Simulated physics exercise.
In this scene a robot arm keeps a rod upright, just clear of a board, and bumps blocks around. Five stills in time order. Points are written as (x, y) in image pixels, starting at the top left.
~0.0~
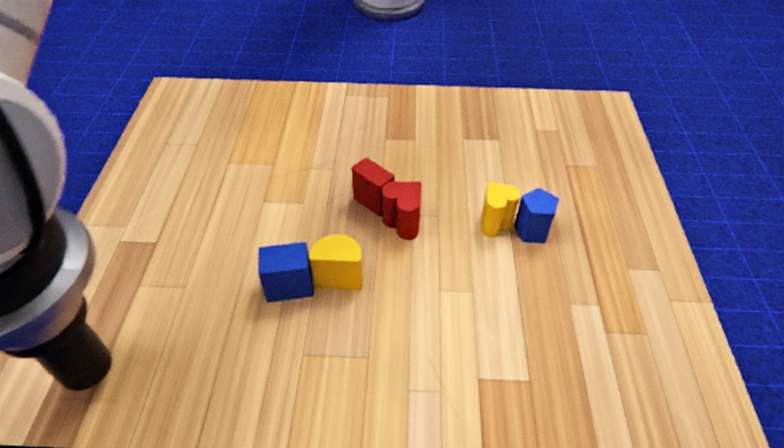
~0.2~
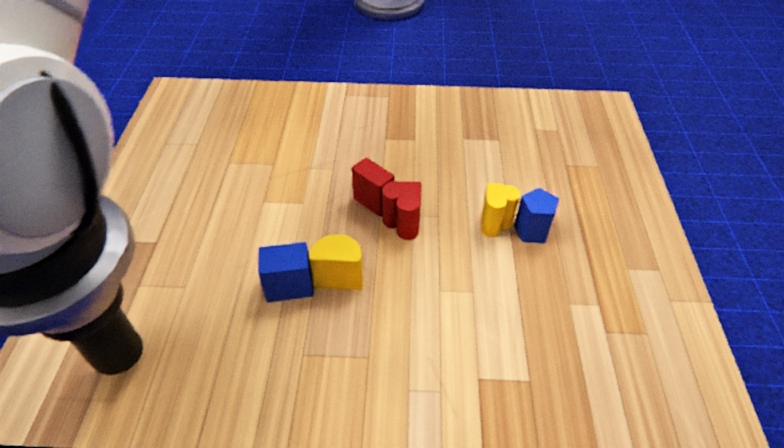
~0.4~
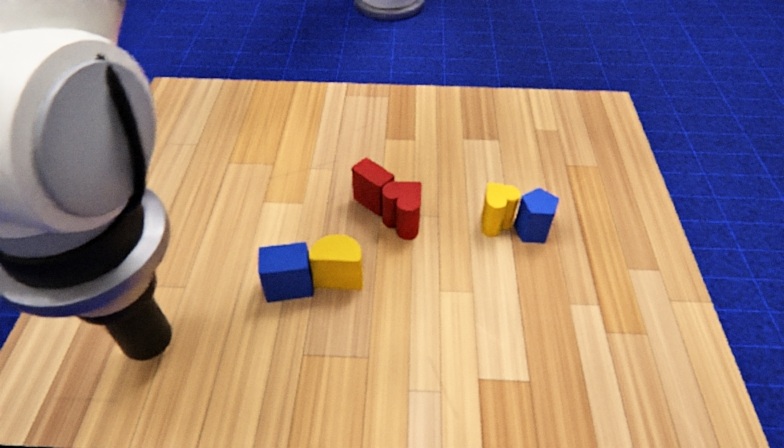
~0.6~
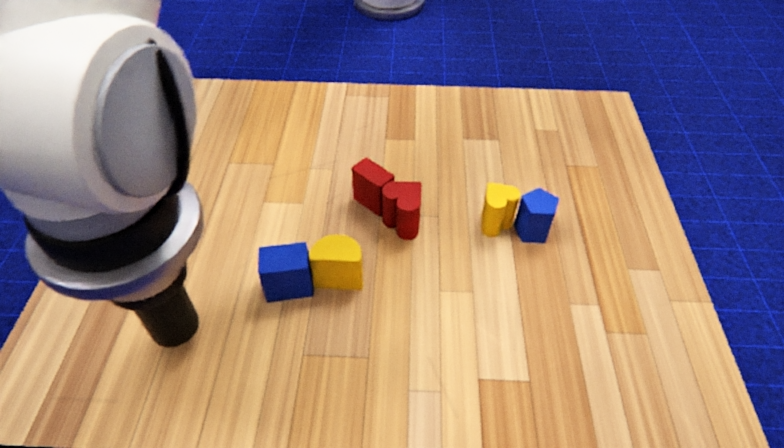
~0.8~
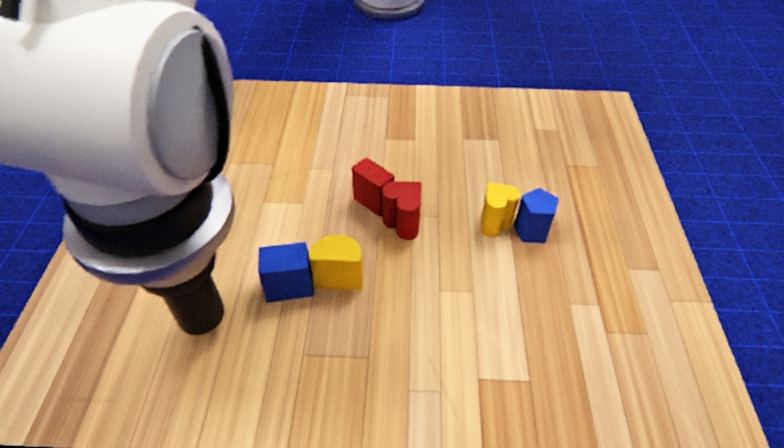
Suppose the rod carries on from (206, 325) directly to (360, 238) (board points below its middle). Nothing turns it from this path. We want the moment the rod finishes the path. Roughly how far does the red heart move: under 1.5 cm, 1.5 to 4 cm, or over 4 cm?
Ends 1.5 to 4 cm away.
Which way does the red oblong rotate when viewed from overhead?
It goes round opposite to clock hands.
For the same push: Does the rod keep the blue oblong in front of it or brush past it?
Once the path is finished, the blue oblong still sits ahead of the rod.
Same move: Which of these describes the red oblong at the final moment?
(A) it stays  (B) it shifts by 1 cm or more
The correct letter is B.
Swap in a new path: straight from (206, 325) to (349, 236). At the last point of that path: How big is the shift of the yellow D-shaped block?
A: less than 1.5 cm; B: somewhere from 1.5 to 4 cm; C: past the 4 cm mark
Option C.
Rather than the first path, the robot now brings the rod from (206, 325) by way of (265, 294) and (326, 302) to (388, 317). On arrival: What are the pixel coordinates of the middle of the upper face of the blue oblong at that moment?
It will likely be found at (340, 237).
On the path given first. One third of the way, rod (261, 285); blue oblong (302, 246); yellow D-shaped block (355, 242).
Two thirds of the way, rod (313, 255); blue oblong (347, 214), turned 25° anticlockwise; yellow D-shaped block (388, 227), turned 90° clockwise.
At the end, rod (359, 227); blue oblong (388, 185), turned 40° anticlockwise; yellow D-shaped block (391, 225), turned 110° clockwise; red oblong (380, 161), turned 55° anticlockwise; red heart (425, 184), turned 55° clockwise.
